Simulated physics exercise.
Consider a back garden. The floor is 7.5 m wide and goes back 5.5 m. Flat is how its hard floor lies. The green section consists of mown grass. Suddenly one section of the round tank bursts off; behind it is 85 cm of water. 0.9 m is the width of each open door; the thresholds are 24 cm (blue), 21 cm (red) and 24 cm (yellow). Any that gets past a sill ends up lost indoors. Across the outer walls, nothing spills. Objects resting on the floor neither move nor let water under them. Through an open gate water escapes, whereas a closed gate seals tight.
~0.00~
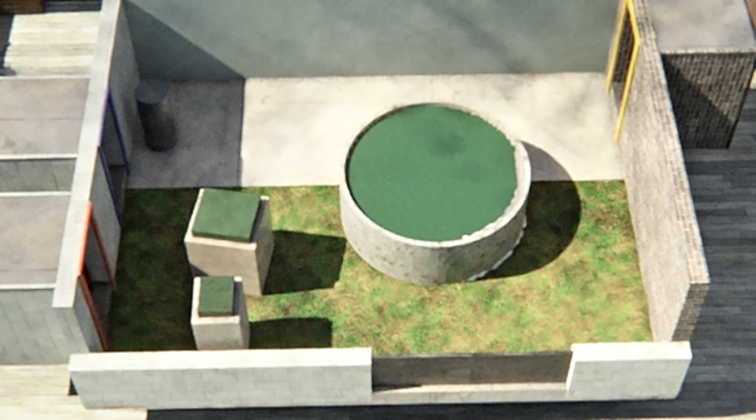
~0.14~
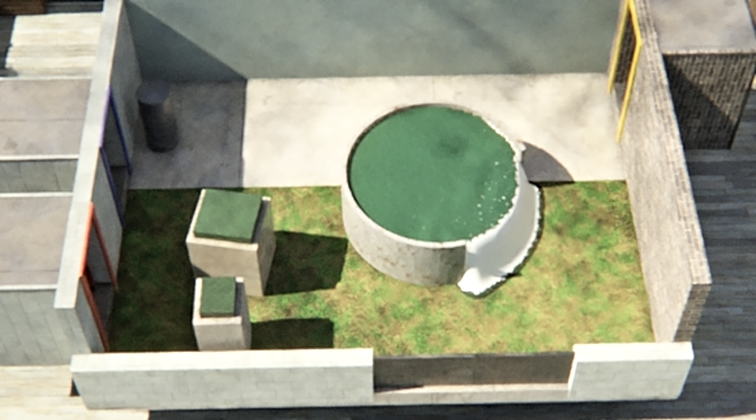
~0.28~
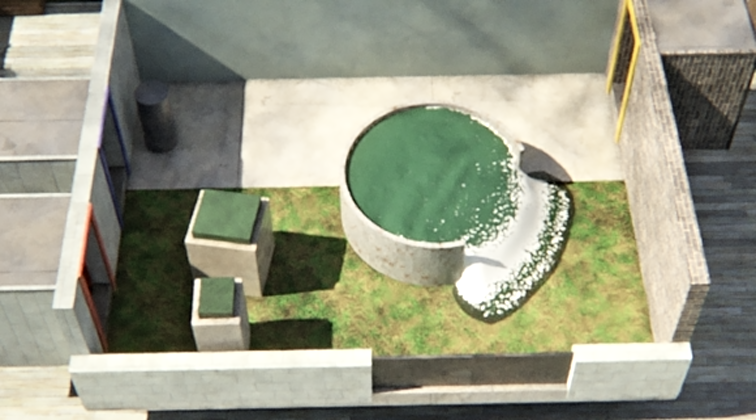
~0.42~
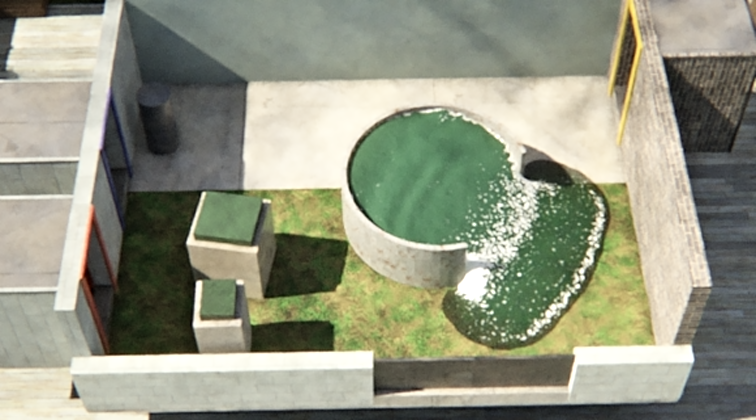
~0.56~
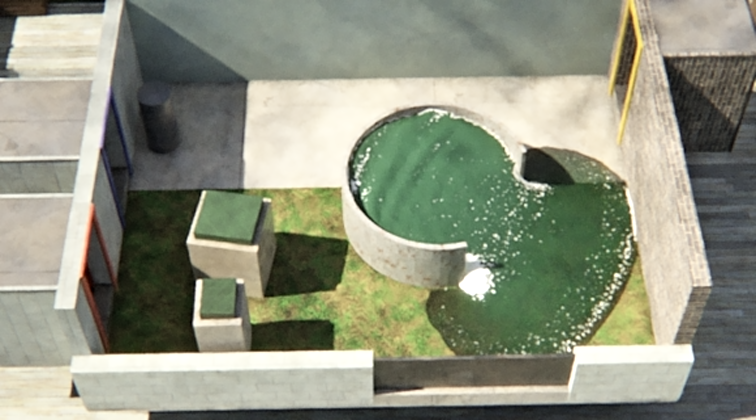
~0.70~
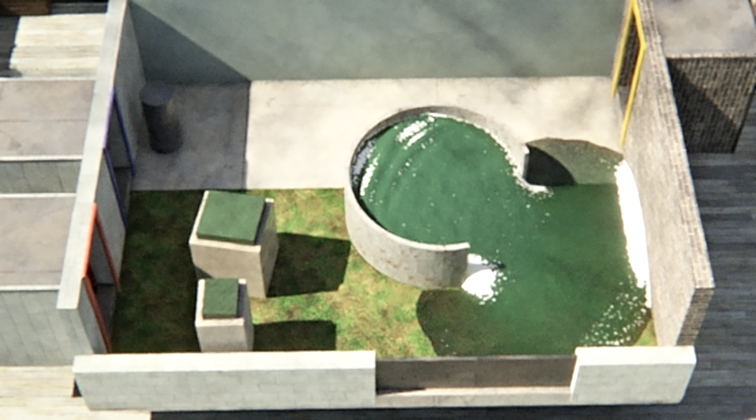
A large round tank of green water in a walled garden burst open on its right side, and water poured out with white foam, spreading across the grass to the right-hand brick wall.
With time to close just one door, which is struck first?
Yellow.
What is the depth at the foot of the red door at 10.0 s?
The depth there is near 13.5 cm.
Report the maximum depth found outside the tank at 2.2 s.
About 58 cm.
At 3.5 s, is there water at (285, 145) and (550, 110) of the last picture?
Not yet touched, then awash.
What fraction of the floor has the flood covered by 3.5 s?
Close to 55 in a hundred.
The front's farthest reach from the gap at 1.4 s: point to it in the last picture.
Location: Approx. (608, 80) in the last view.
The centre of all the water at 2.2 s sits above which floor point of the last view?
Roughly (527, 254) in the last picture.
After 1.4 s water covers 30 % of the floor and is deepest (68 cm) near (658, 363); blue door not reached, red door not reached, yellow door reached at 1.0 s.
After 2.2 s water covers 35 % of the floor and is deepest (58 cm) near (658, 363); blue door not reached, red door not reached, yellow door reached at 1.0 s.
After 3.5 s water covers 55 % of the floor and is deepest (30 cm) near (660, 375); blue door not reached, red door not reached, yellow door reached at 1.0 s.
After 6.0 s water covers 95 % of the floor and is deepest (20 cm) near (601, 105); blue door not reached, red door reached at 4.8 s, yellow door reached at 1.0 s.
After 10.0 s water covers 100 % of the floor and is deepest (22 cm) near (282, 85); blue door reached at 6.2 s, red door reached at 4.8 s, yellow door reached at 1.0 s.
